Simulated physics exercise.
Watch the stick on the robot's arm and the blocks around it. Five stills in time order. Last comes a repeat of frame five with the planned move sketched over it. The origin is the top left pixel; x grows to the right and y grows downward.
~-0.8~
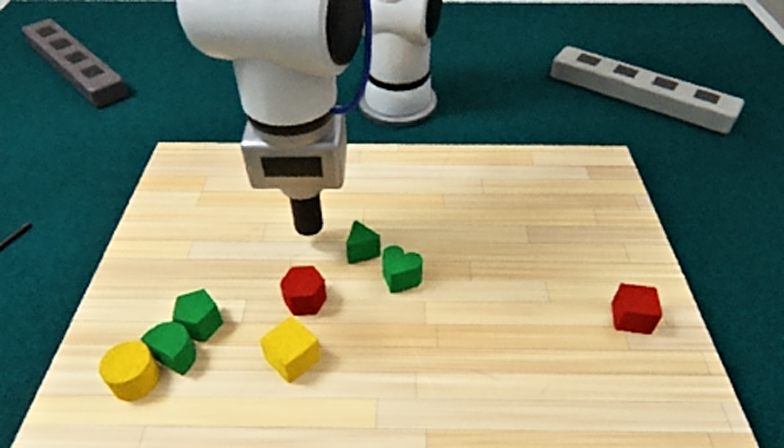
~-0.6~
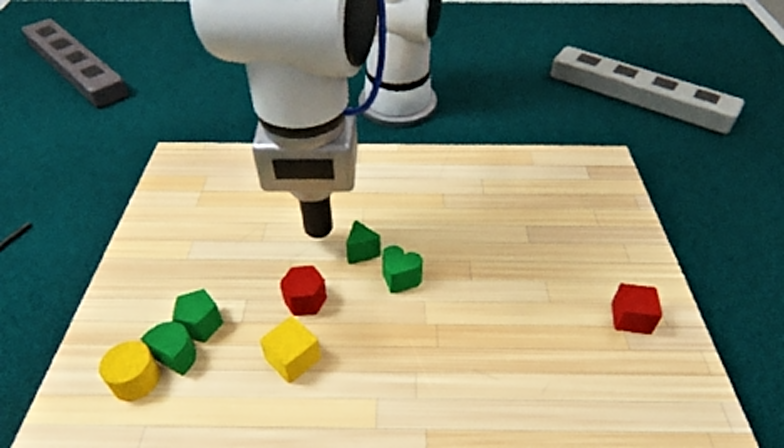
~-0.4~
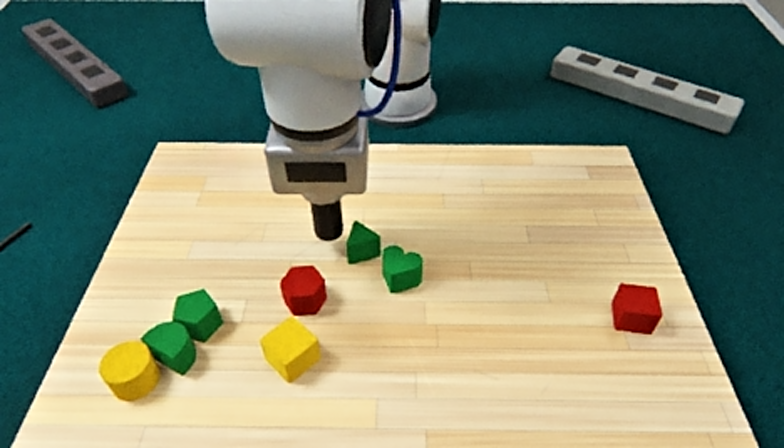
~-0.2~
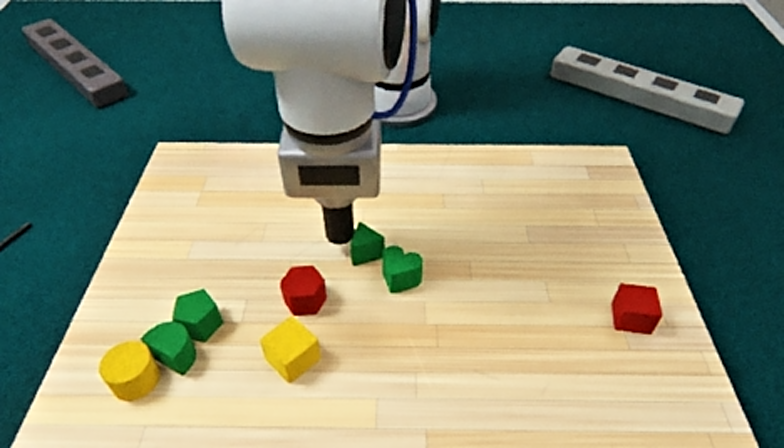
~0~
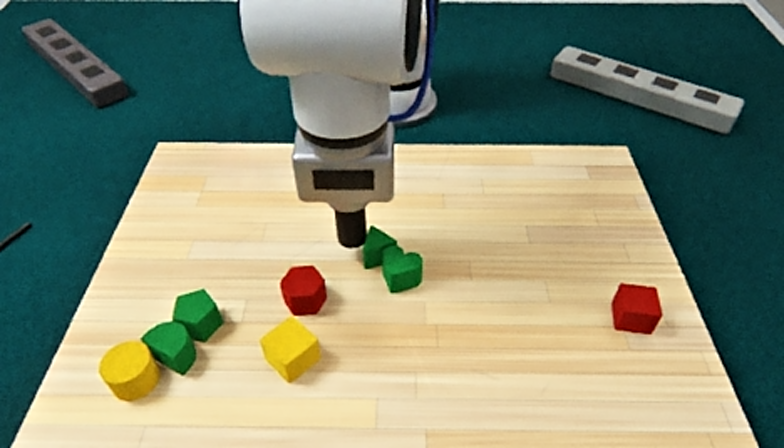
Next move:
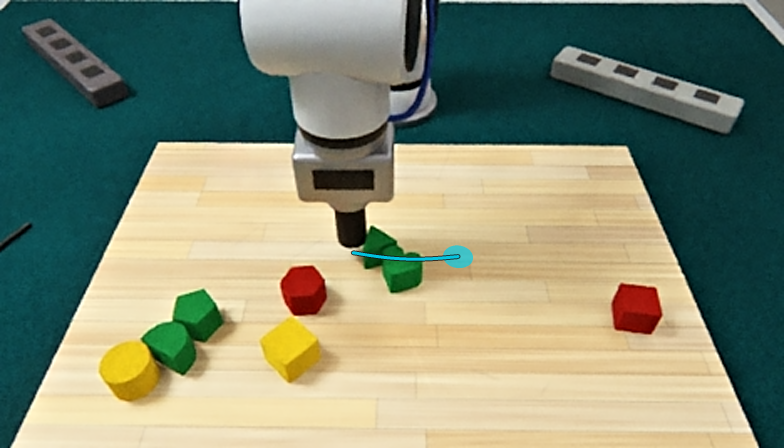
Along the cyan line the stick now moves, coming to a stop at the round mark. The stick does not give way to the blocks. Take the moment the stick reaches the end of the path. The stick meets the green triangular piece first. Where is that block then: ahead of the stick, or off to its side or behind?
As far as I can tell, the green triangular piece is still leading the way in front of the stick.
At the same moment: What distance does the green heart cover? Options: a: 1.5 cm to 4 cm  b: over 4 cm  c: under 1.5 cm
a.
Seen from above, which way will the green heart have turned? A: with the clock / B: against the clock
A: With the clock.
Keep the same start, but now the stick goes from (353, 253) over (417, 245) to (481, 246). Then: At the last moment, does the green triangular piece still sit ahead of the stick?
Going by the path, no.
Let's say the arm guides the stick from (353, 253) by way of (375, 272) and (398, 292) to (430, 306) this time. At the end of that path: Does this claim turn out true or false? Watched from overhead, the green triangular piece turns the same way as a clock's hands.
It is false.
The line goes from (353, 253) over (405, 259) to (458, 257).
What follows on the original path. One third of the way, stick at (388, 244); green triangular piece at (414, 241); green heart at (416, 267), turned 55° clockwise.
Two thirds of the way, stick at (424, 246); green triangular piece at (451, 245), turned 20° clockwise; green heart at (424, 269), turned 90° clockwise.
At the end, stick at (460, 243); red hexagonal block unmoved; green triangular piece at (485, 248), turned 30° clockwise; green heart at (424, 269), turned 90° clockwise.
